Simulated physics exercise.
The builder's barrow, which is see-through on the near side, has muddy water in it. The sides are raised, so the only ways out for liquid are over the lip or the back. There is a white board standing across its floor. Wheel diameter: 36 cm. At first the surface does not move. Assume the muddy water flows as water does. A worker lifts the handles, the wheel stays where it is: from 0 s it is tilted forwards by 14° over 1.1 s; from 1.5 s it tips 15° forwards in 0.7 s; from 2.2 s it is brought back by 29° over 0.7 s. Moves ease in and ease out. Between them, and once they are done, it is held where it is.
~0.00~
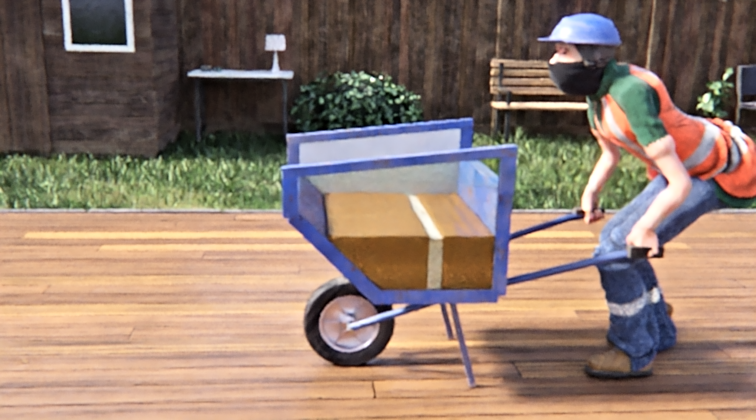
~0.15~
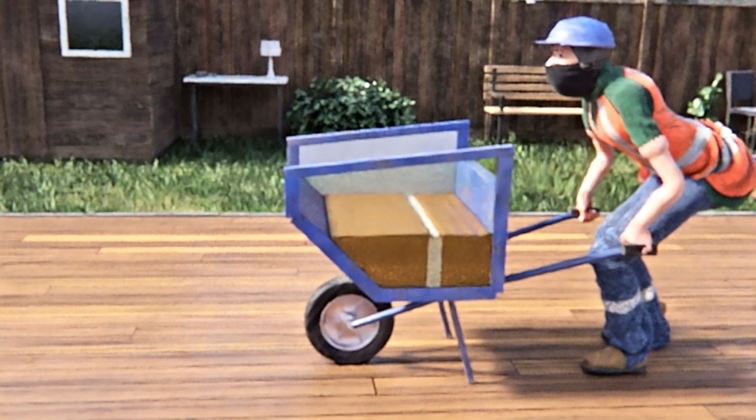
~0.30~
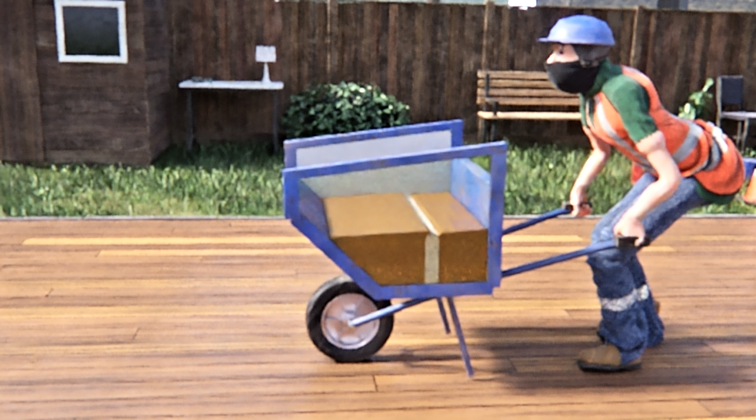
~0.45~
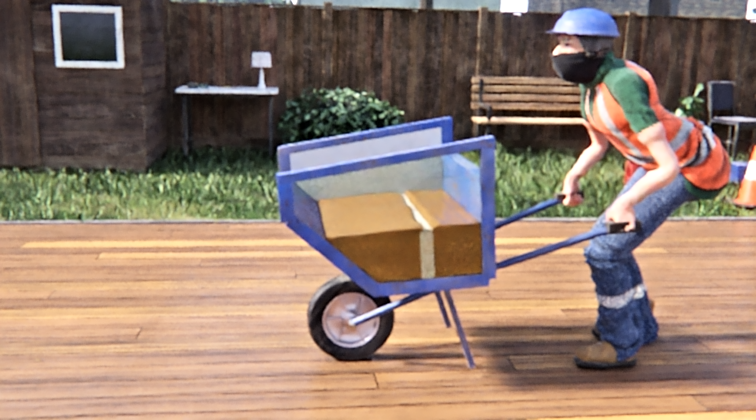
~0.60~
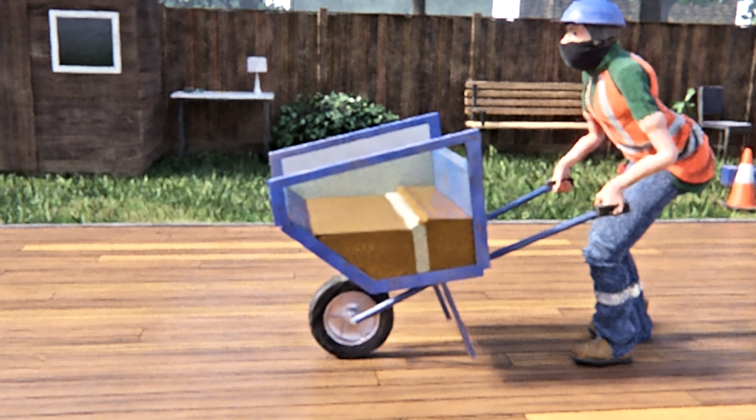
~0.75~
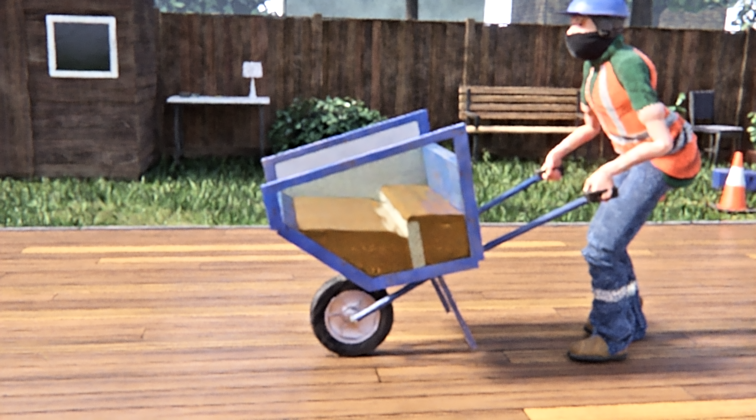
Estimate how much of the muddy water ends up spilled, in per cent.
Roughly 40 % of the muddy water spills.
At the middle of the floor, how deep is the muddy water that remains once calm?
About 14 cm.
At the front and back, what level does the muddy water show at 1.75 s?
Front: 20 cm; back: 16 cm.
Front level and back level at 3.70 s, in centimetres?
Height at the front is 12 cm; height at the back is 12 cm.
Then, 1.75 s in, the barrow is at 17° forwards, the surface stands 15 cm at the back and 20 cm at the front; 4 per cent has gone, over the front.
Then, 2.75 s in, the barrow is at 2° forwards, the surface stands 16 cm at the back and 11 cm at the front; 40 per cent has gone, over the front.
Then, 3.70 s in, the surface stands 11 cm at the back and 12 cm at the front; 40 per cent has gone, over the front.
Then, 5.78 s in, 40 per cent has gone, over the front, 23 of 57 litres.
